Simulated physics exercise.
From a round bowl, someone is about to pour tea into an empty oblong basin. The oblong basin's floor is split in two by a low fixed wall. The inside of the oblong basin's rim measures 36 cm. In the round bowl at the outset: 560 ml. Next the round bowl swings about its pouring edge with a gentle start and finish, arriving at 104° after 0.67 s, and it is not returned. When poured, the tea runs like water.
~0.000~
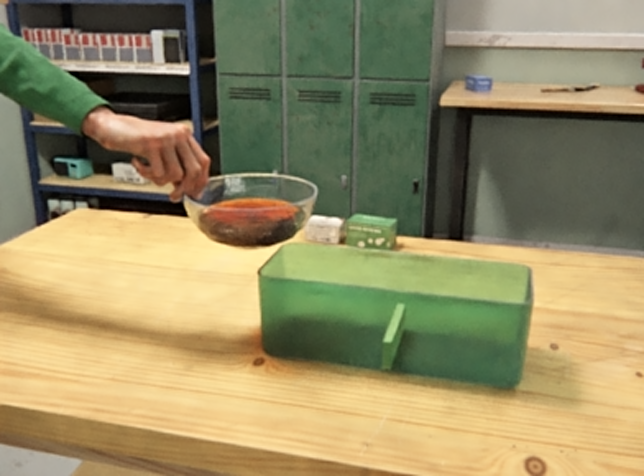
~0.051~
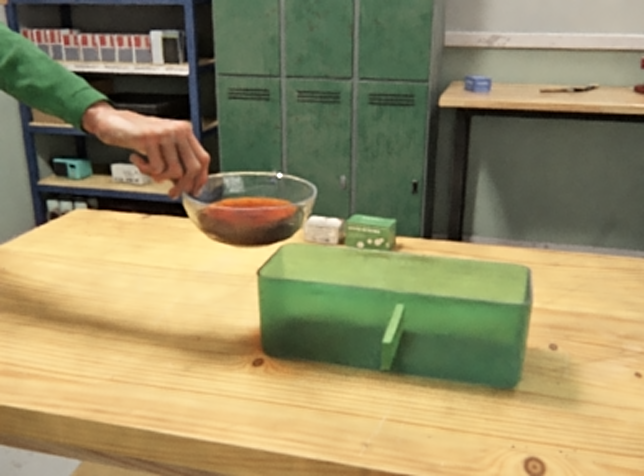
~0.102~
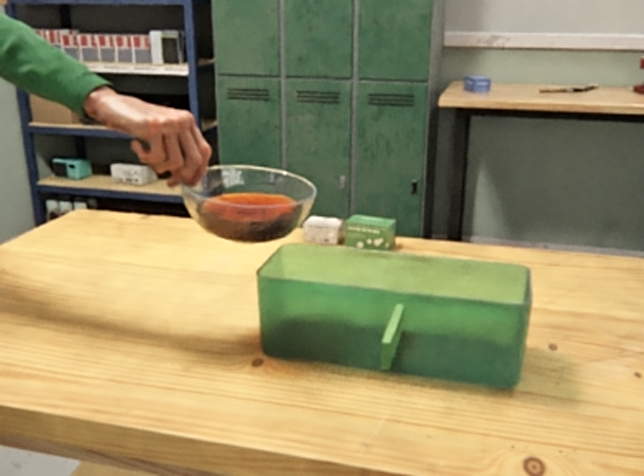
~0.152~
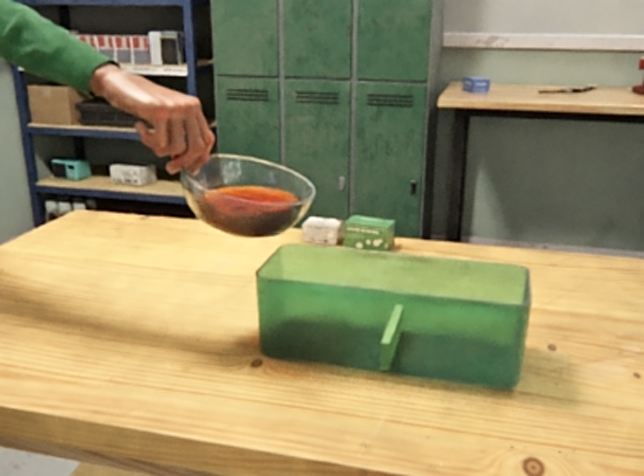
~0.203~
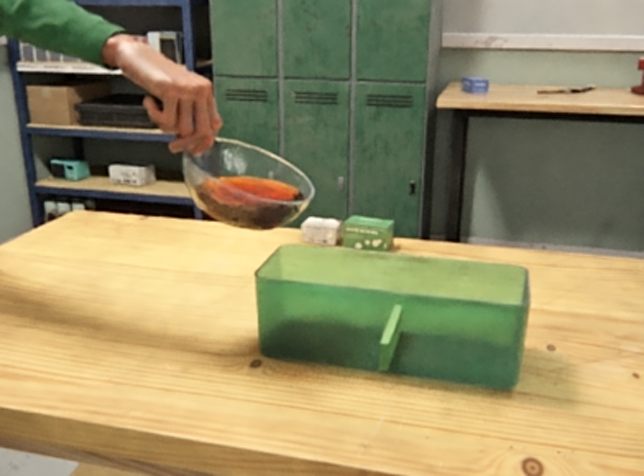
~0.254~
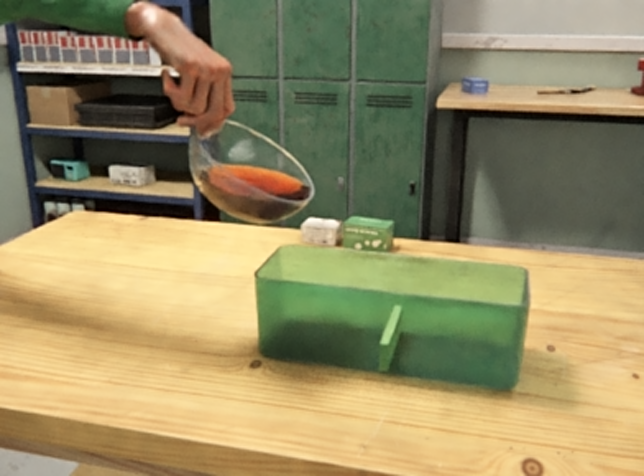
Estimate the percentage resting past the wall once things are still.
I would say roughly 45 percent.
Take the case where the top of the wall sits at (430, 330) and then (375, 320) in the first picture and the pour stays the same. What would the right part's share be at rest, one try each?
One try each: Around 20 percent and then around 75 percent.
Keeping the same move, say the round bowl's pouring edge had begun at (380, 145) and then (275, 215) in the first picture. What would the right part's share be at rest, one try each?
In turn about 70 and 15 per cent.
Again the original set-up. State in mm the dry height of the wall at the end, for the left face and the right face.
Looks like roughly 28 mm on the left and roughly 30 mm on the right.
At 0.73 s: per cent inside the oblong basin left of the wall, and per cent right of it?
Near 46 on the left, 50 on the right.
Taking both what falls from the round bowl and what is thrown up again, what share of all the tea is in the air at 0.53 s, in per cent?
Near 66 in a hundred.
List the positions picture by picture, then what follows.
In the first frame, it leans 0°; its right rim is at (314, 197); the tea meets the walls at (201, 209) and (307, 217); the oblong basin's rim runs from (271, 259) to (532, 285); the wall's top is at (395, 322).
In the second frame, it leans 1°; its right rim is at (314, 197); the tea meets the walls at (200, 207) and (306, 217).
In the third frame, it leans 6°; its right rim is at (313, 198); the tea meets the walls at (200, 202) and (306, 213).
In the fourth frame, it leans 13°; its right rim is at (312, 198); the tea meets the walls at (199, 194) and (305, 207).
In the fifth frame, it leans 22°; its right rim is at (311, 199); the tea meets the walls at (200, 183) and (305, 201).
In the sixth frame, it leans 33°; its right rim is at (310, 199); the tea meets the walls at (204, 169) and (310, 194).
By 0.53 s the tilt is 93° and 20 per cent is still to pour, 14 is left of the wall and 0 right of it.
By 0.73 s the tilt is 104° and 0 per cent is still to pour, 47 is left of the wall and 50 right of it.
By 0.94 s the tilt is 104° and 0 per cent is still to pour, 49 is left of the wall and 42 right of it.
By 1.17 s the tilt is 104° and 0 per cent is still to pour, 52 is left of the wall and 45 right of it.
At rest 52 per cent lies left of the wall, 45 right of it and 3 outside.
